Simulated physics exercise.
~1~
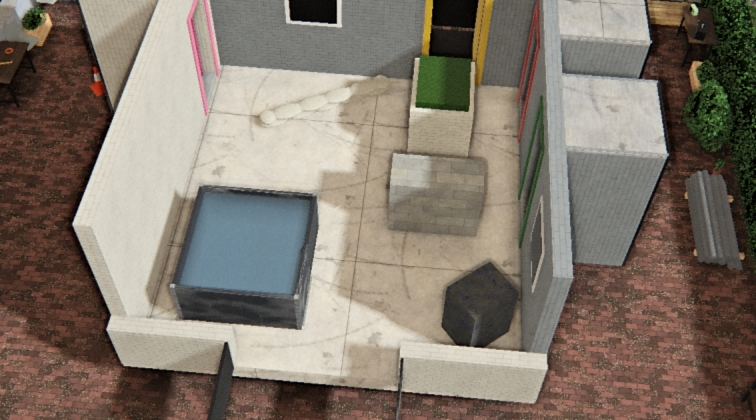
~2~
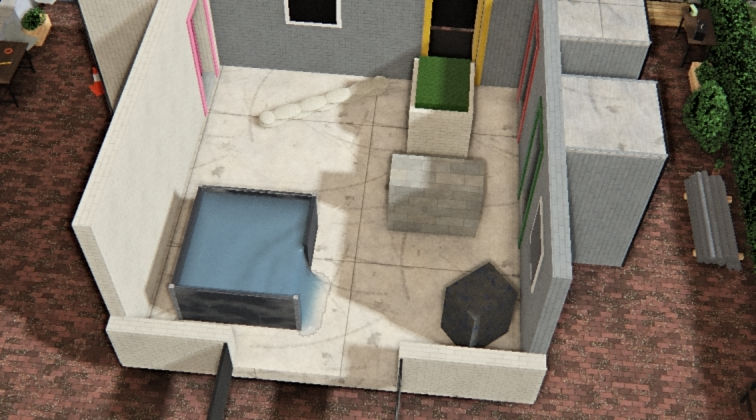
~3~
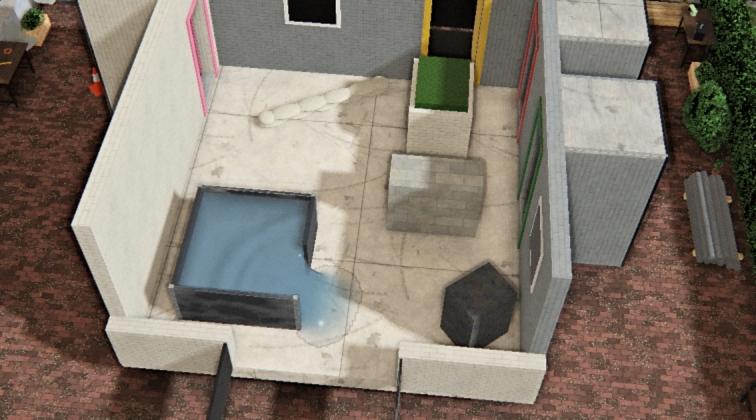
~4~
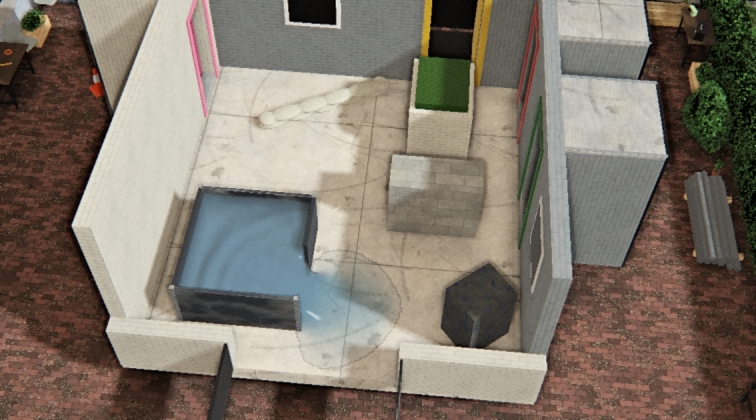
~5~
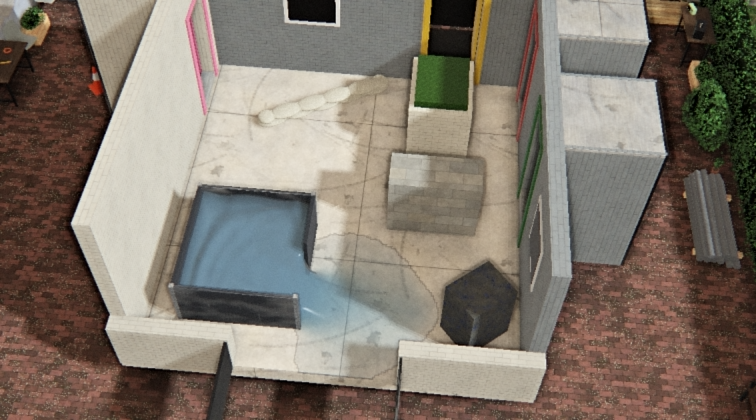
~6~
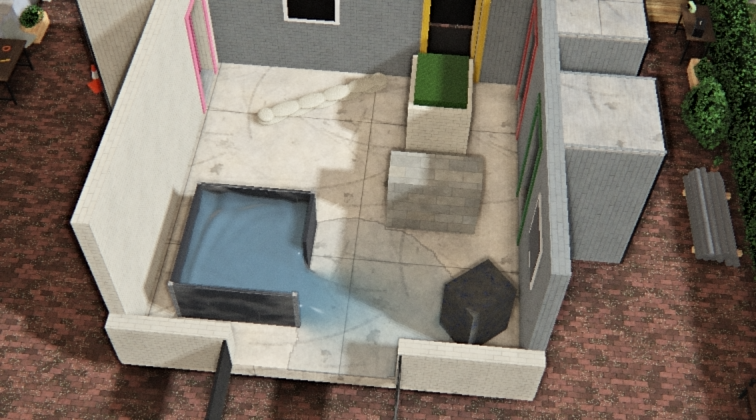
We see a square tank of still blue water in a walled yard from above; its right side opens near the front corner, and water pours out and spreads rightward across the pale floor toward a dark hexagonal object.
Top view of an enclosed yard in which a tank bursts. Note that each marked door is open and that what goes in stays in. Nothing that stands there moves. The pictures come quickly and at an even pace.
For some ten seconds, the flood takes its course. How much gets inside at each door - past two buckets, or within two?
The red door within two, the pink door within two, the green door within two, the yellow door past two.
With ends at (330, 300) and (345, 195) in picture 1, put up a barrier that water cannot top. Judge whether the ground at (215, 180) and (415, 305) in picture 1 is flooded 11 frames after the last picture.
In that order: Clear, flooded.
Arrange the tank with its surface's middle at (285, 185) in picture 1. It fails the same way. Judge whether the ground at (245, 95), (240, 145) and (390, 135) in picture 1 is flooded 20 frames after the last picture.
One after the other: Untouched, untouched, reached.
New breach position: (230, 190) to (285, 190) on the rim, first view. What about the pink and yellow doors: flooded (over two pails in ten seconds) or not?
I think the pink door crosses the limit and the yellow door crosses the limit.
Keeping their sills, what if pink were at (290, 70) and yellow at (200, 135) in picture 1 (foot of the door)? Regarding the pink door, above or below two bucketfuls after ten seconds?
Well, the way I see it, the pink door stays short of the threshold.
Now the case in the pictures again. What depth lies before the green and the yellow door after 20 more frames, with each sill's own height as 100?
Some 50 percent and then some 160 percent.
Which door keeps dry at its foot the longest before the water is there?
My answer: The pink one.
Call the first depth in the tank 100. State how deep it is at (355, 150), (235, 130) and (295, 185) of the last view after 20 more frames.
Taking the places in turn, I get roughly 2, 0 and 0 percent.
A moment on, water covers 25 % of the floor; the red door not reached, the pink door not reached, the green door not reached, the yellow door not reached.
Next, water covers 30 % of the floor; the red door not reached, the pink door not reached, the green door wet at the sill, nothing in, the yellow door not reached.
Then, water covers 40 % of the floor; the red door wet at the sill, nothing in, the pink door not reached, the green door wet at the sill, nothing in, the yellow door under two buckets in.
Later, water covers 65 % of the floor; the red door wet at the sill, nothing in, the pink door not reached, the green door wet at the sill, nothing in, the yellow door over two buckets in.
In the end, water covers 85 % of the floor; the red door wet at the sill, nothing in, the pink door wet at the sill, nothing in, the green door wet at the sill, nothing in, the yellow door over two buckets in.
